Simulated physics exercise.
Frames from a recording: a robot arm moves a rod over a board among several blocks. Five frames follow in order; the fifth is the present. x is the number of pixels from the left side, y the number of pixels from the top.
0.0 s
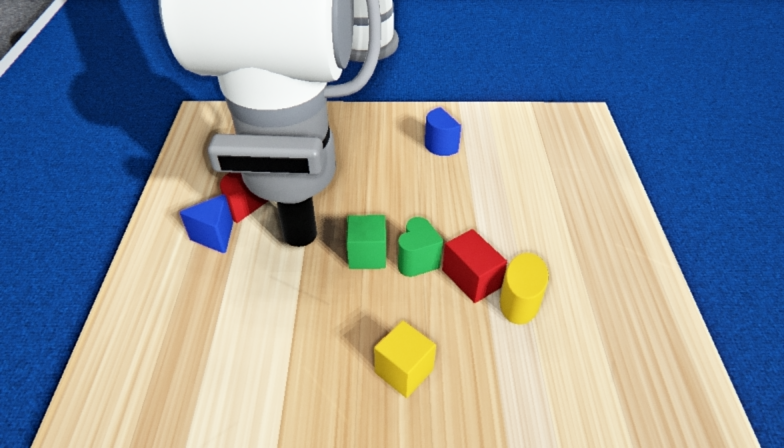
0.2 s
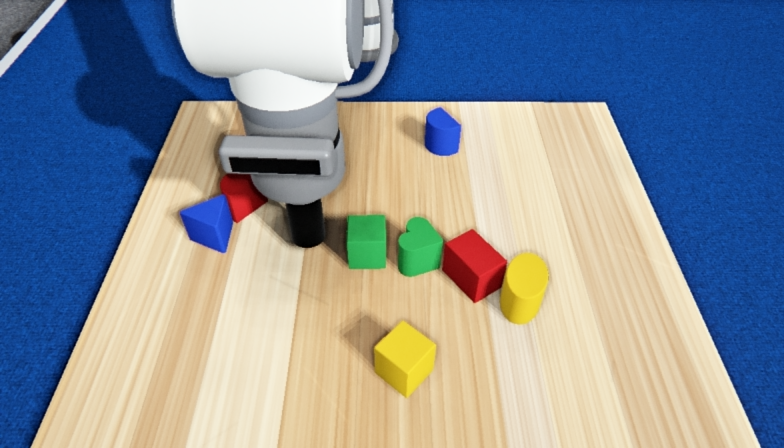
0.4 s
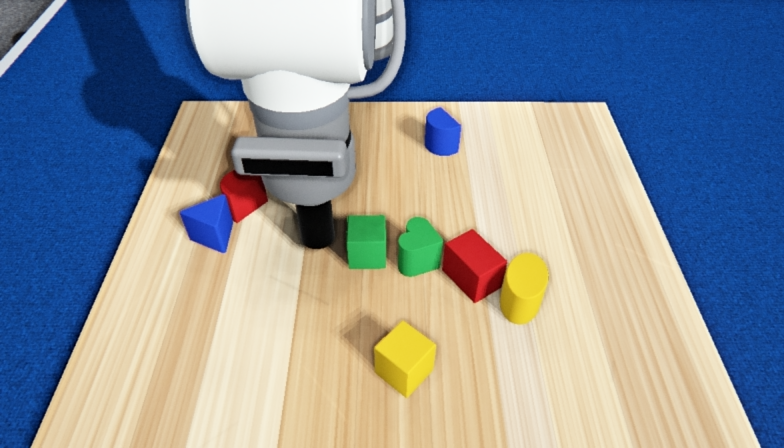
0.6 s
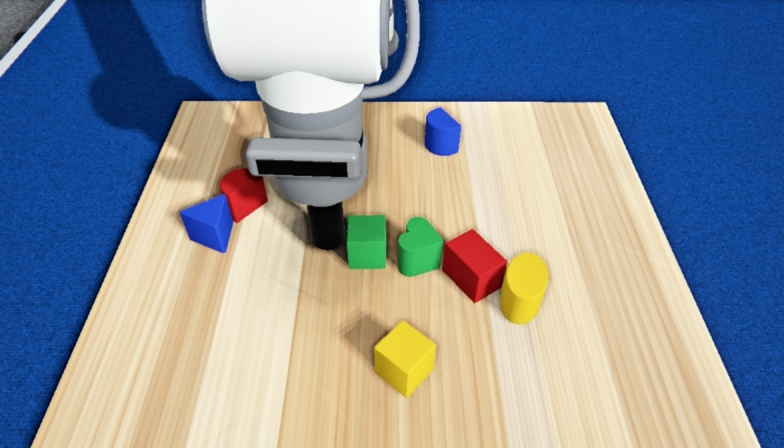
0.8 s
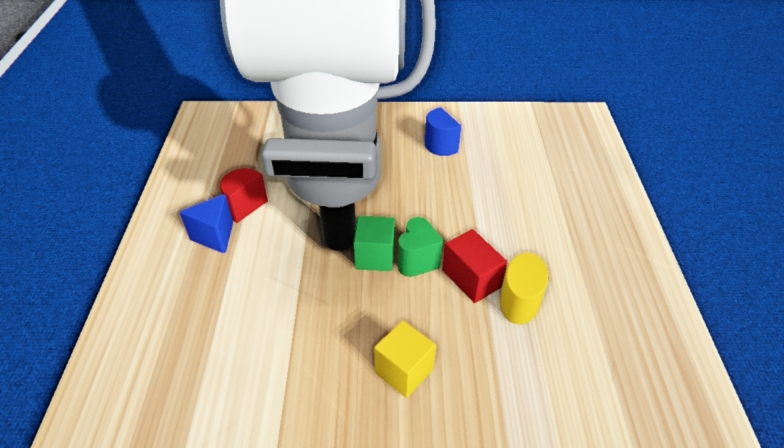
A robot arm slid its black rod slowly to the right across the wooden board and nudged the green square block slightly toward the green heart, while the other colored blocks stayed still.
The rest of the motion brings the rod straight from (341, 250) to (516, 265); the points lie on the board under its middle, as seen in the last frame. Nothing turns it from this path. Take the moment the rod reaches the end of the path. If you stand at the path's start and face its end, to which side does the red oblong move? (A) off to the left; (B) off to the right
The one that fits is B, off to the right.
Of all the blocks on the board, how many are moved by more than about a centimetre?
There will be three or more blocks displaced.
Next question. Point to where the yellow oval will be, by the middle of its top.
By then it is at (578, 310).
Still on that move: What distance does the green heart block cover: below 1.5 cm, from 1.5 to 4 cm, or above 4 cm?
The shift is above 4 cm.
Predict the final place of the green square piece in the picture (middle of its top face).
At (548, 221).
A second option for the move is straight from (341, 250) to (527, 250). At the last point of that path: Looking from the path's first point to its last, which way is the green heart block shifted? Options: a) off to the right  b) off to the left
Answer: B.
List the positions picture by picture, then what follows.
In the first picture, rod's lower end at (300, 235); green square piece at (366, 228); green heart block at (419, 234); red oblong at (476, 251); yellow oval at (528, 274).
In the second picture, rod at (309, 236); blocks still.
In the third picture, rod at (318, 237); blocks still.
In the fourth picture, rod at (329, 238); blocks still.
In the fifth picture, rod at (340, 239); green square piece at (375, 229); green heart block at (419, 234); red oblong at (476, 251); yellow oval at (528, 274).
On the path given first. One third of the way, rod at (400, 244); green square piece at (438, 233); green heart block at (474, 229), turned 25° anticlockwise; red oblong at (503, 258); yellow oval at (546, 283), turned 30° clockwise.
Two thirds of the way, rod at (459, 249); green square piece at (498, 229), turned 25° anticlockwise; green heart block at (526, 215), turned 45° anticlockwise; red oblong at (525, 260), turned 15° clockwise; yellow oval at (560, 293), turned 45° clockwise.
At the end, rod at (519, 254); green square piece at (548, 221), turned 50° anticlockwise; green heart block at (564, 201), turned 65° anticlockwise; red oblong at (559, 270), turned 30° clockwise; yellow oval at (578, 310), turned 75° clockwise.
